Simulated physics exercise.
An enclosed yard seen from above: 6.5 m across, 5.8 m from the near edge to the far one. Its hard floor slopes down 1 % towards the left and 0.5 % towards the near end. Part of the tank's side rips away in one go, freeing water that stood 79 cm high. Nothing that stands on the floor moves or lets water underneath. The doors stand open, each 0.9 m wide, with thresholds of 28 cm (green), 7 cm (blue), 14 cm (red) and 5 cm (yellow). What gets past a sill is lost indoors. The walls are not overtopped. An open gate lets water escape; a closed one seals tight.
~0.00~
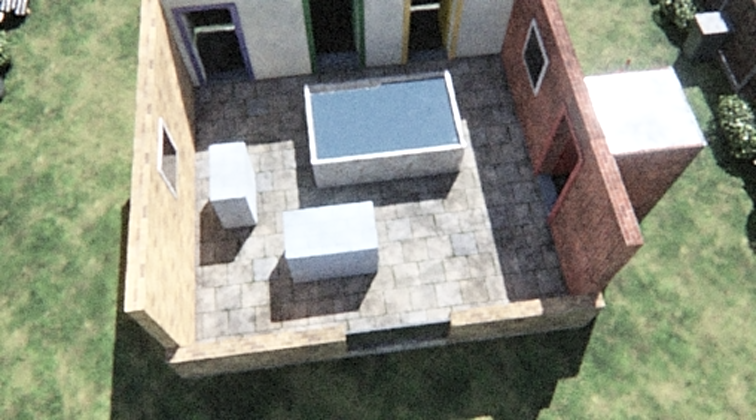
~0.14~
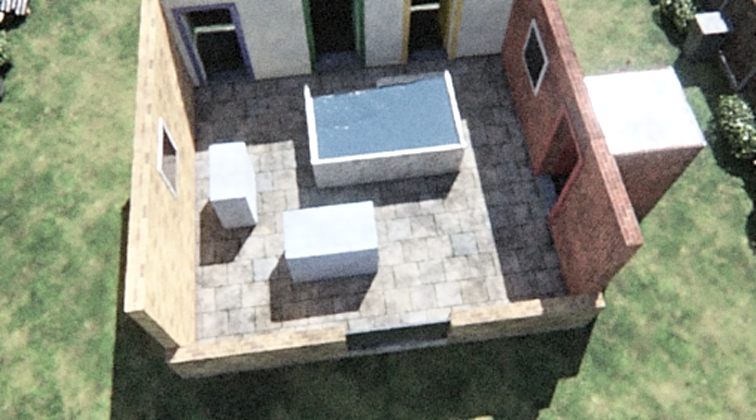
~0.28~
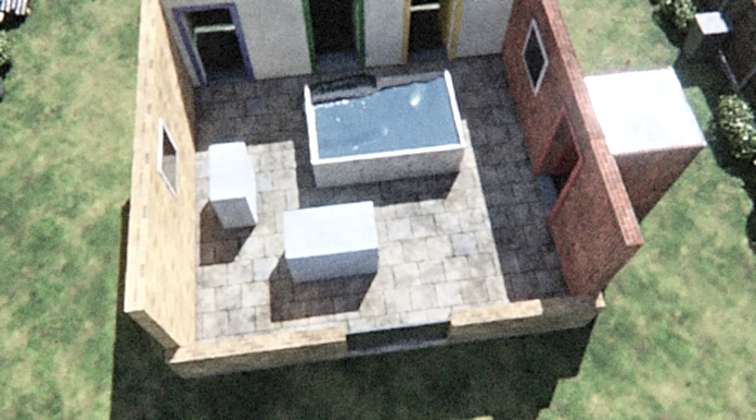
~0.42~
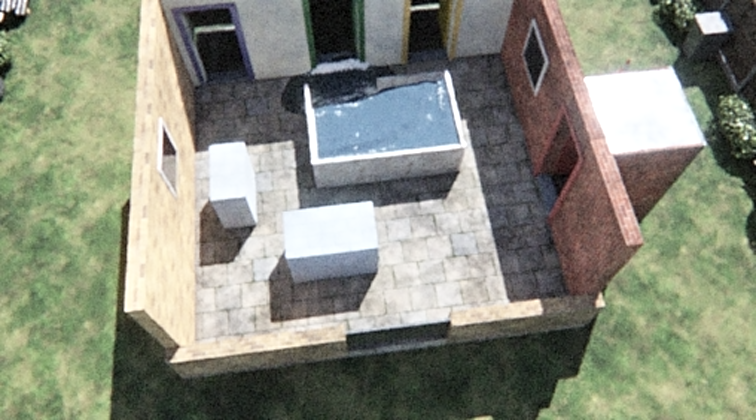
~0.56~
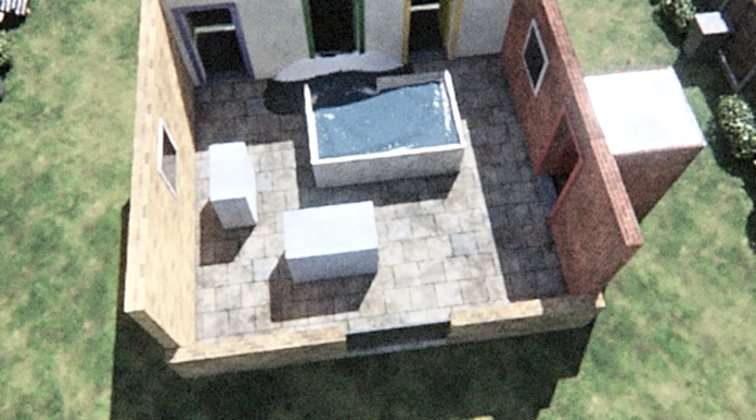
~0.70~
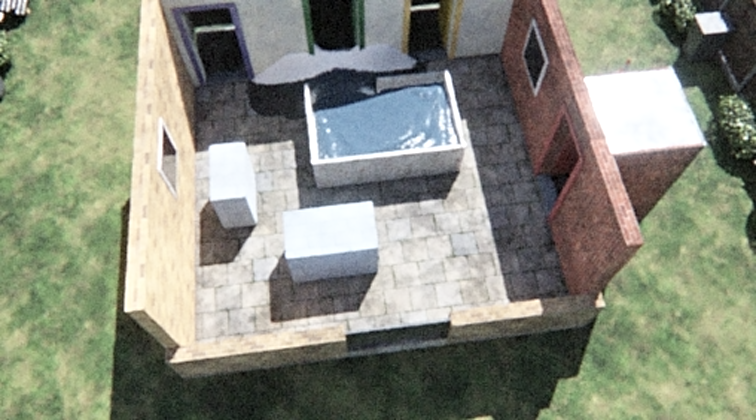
A tank in a walled yard breaks open at its far side and water spreads out.
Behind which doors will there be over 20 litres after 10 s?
Door by door: At the green door it exceeds the limit; at the blue door it goes over the limit; at the red door it stays under the limit; at the yellow door it passes the limit.
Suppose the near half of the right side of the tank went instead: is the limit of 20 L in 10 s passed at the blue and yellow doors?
Against that limit: Blue above, yellow past it.
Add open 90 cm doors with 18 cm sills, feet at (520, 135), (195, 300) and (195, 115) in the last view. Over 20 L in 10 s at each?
In turn: Below, not over, above.
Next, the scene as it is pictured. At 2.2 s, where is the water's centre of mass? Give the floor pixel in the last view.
Near (352, 124).
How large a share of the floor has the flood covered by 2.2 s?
Near 30 per cent is wet.
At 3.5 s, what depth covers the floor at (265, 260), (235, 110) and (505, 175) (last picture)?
In that order: 0, 12 and 4 cm.
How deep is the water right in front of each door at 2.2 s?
Depths in cm: Green 45, blue 12, red 0, yellow 7.
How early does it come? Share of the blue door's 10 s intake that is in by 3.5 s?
About 30 per cent.
After 1.4 s water covers 20 % of the floor and is deepest (56 cm) near (316, 79); green door 57 cm at the sill, 161 L in, blue door 12 cm at the sill, 0 L in, red door not reached, yellow door 9 cm at the sill, 2 L in.
After 2.2 s water covers 30 % of the floor and is deepest (44 cm) near (334, 77); green door 45 cm at the sill, 287 L in, blue door 12 cm at the sill, 8 L in, red door not reached, yellow door 7 cm at the sill, 5 L in.
After 3.5 s water covers 55 % of the floor and is deepest (34 cm) near (195, 358); green door 29 cm at the sill, 349 L in, blue door 16 cm at the sill, 59 L in, red door 3 cm at the sill, 0 L in, yellow door 8 cm at the sill, 10 L in.
After 6.0 s water covers 90 % of the floor and is deepest (20 cm) near (195, 337); green door 18 cm at the sill, 353 L in, blue door 12 cm at the sill, 135 L in, red door 4 cm at the sill, 0 L in, yellow door 9 cm at the sill, 19 L in.
After 10.0 s water covers 95 % of the floor and is deepest (16 cm) near (195, 347); green door 9 cm at the sill, 353 L in, blue door 11 cm at the sill, 190 L in, red door 5 cm at the sill, 0 L in, yellow door 5 cm at the sill, 38 L in.
